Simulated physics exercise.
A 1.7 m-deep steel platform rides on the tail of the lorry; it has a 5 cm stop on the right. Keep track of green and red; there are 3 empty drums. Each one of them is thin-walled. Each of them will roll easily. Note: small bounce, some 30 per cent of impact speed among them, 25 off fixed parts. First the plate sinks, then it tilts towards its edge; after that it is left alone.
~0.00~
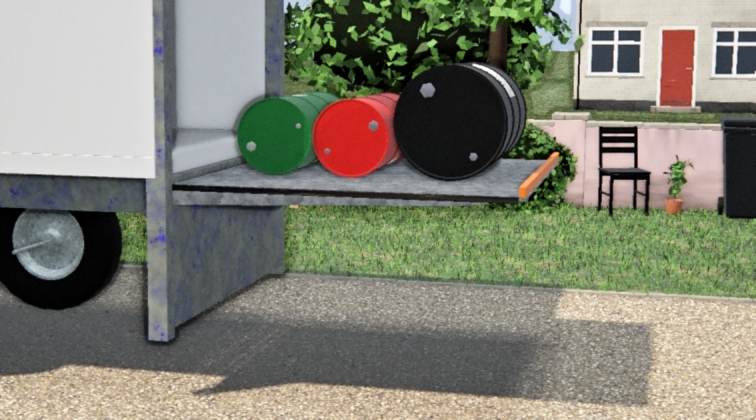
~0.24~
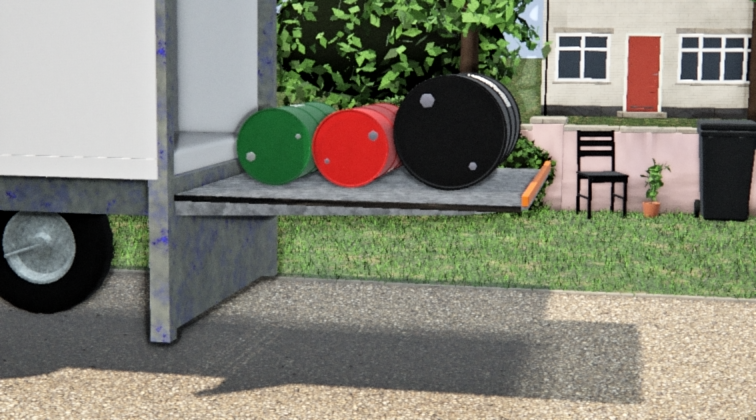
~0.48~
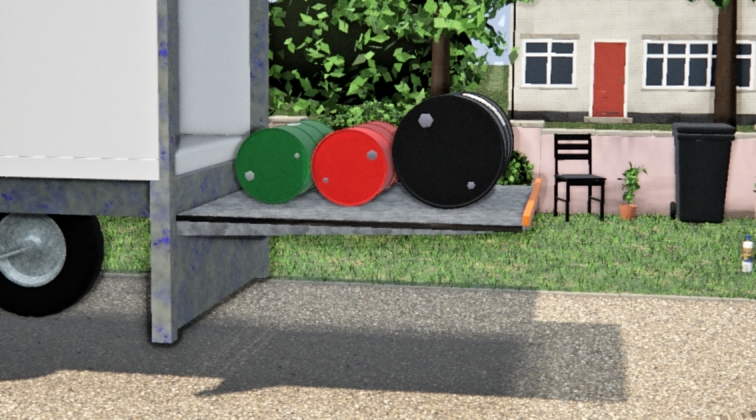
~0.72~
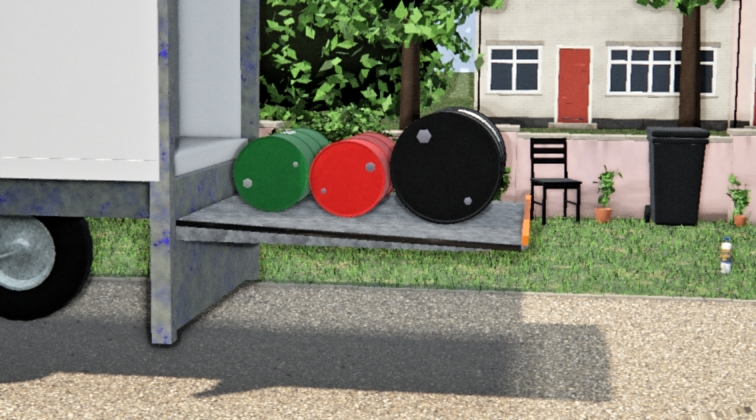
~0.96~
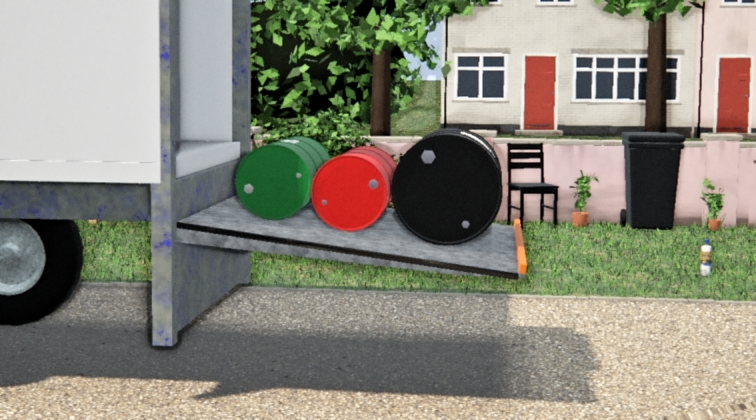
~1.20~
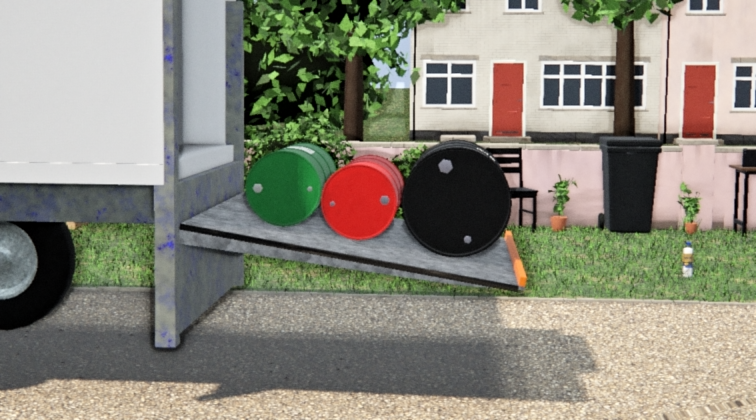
On a roadside by grass and a pink wall, three drums, green, red and black, lie side by side on a platform at the back of a lorry. The platform sinks level at first, then slopes down to the right as the view shifts, and the drums roll slightly rightward along it.
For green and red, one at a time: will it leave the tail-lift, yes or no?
Green: Yes; red: Yes.
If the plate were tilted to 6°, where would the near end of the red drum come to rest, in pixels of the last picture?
It would finish close to (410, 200) in the last picture.
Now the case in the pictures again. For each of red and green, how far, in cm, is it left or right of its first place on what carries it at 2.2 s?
Red 55 cm right, green 55 cm right.
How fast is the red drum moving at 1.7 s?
The speed is close to 0.7 m/s.
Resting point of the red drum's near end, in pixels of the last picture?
(695, 356).
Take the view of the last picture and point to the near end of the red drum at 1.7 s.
Position: About (407, 211).
By 1.7 s, green is on the plate, 100 cm from the stop, rolling right; red is on the plate, 60 cm from the stop, rolling right; 0 over the stop so far.
By 2.2 s, green is on the plate, 75 cm from the stop, rolling right; red is on the plate, 35 cm from the stop, rolling right; 1 over the stop so far.
By 2.8 s, green is on the plate, 35 cm from the stop, rolling right; red is over the stop and falling; 2 over the stop so far.
By 3.5 s, green is over the stop and falling; red is off the lift, on the ground; 3 over the stop so far.
Finally (5.3 s), green is off the lift, on the ground; red is on the ground; 3 over the stop so far.
